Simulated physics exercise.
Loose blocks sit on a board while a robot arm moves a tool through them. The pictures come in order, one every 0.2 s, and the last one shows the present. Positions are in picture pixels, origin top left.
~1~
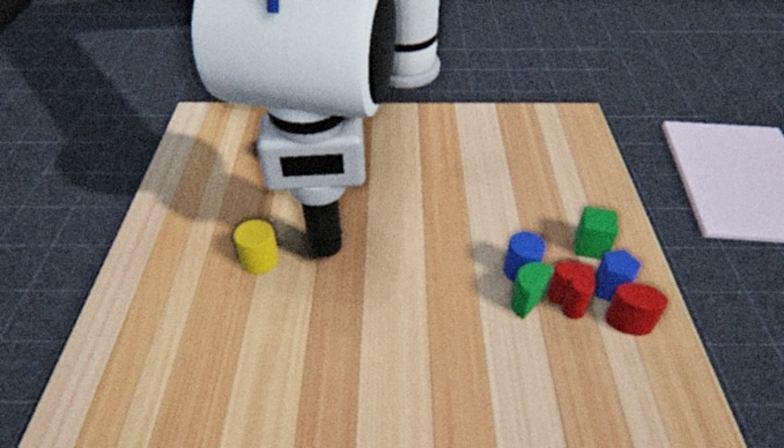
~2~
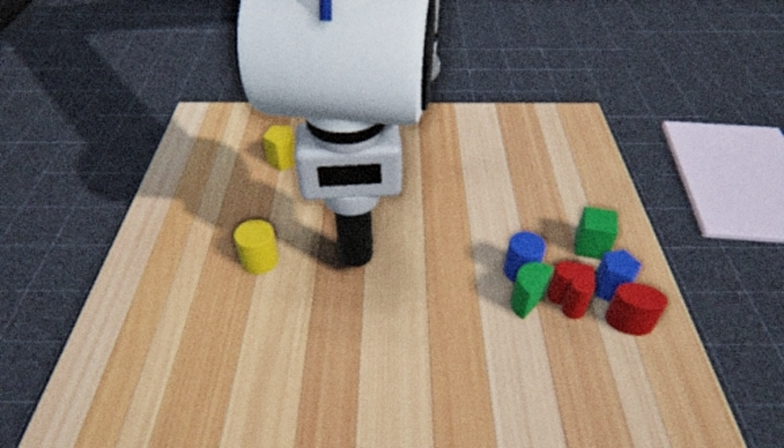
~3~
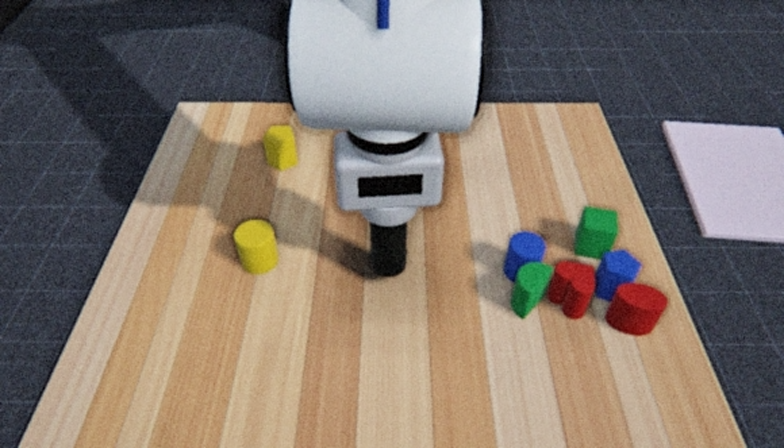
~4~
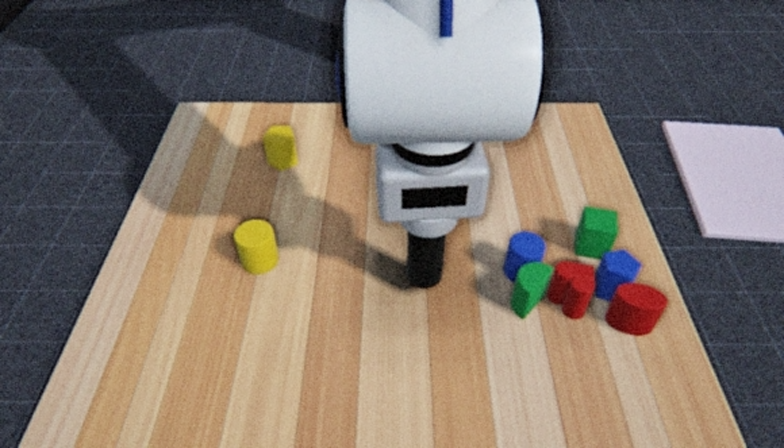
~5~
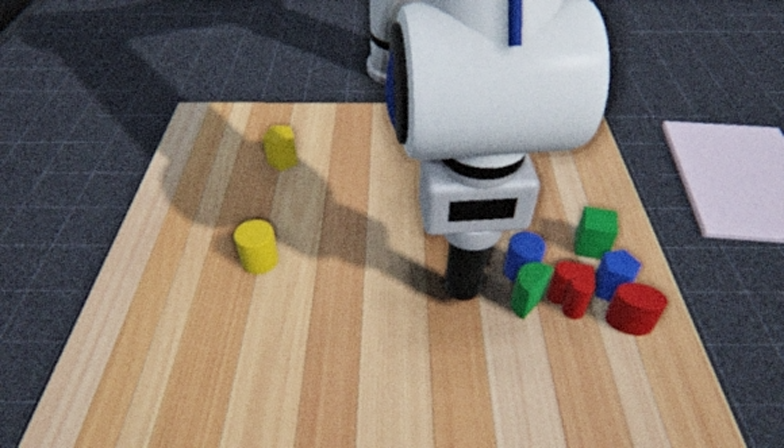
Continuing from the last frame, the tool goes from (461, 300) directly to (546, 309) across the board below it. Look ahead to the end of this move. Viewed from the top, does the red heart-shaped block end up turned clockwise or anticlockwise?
It twists with the clock when seen from above.
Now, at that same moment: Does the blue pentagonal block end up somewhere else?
Final answer: Yes.
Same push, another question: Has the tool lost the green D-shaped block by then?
That would be a no.
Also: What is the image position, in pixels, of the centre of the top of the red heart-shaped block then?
The middle of its top is at (611, 272).
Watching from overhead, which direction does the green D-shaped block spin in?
It ends up turned anticlockwise.
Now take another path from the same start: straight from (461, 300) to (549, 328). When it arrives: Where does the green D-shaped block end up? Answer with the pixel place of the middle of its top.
Final place: (556, 272).
What follows on the original path. Halfway along, tool at (507, 292); green D-shaped block at (543, 274), turned 20° anticlockwise.
At the end, tool at (550, 297); green D-shaped block at (584, 273), turned 55° anticlockwise; red heart-shaped block at (611, 272), turned 20° clockwise; blue pentagonal block at (641, 260), turned 30° anticlockwise; red elliptical block at (648, 297).
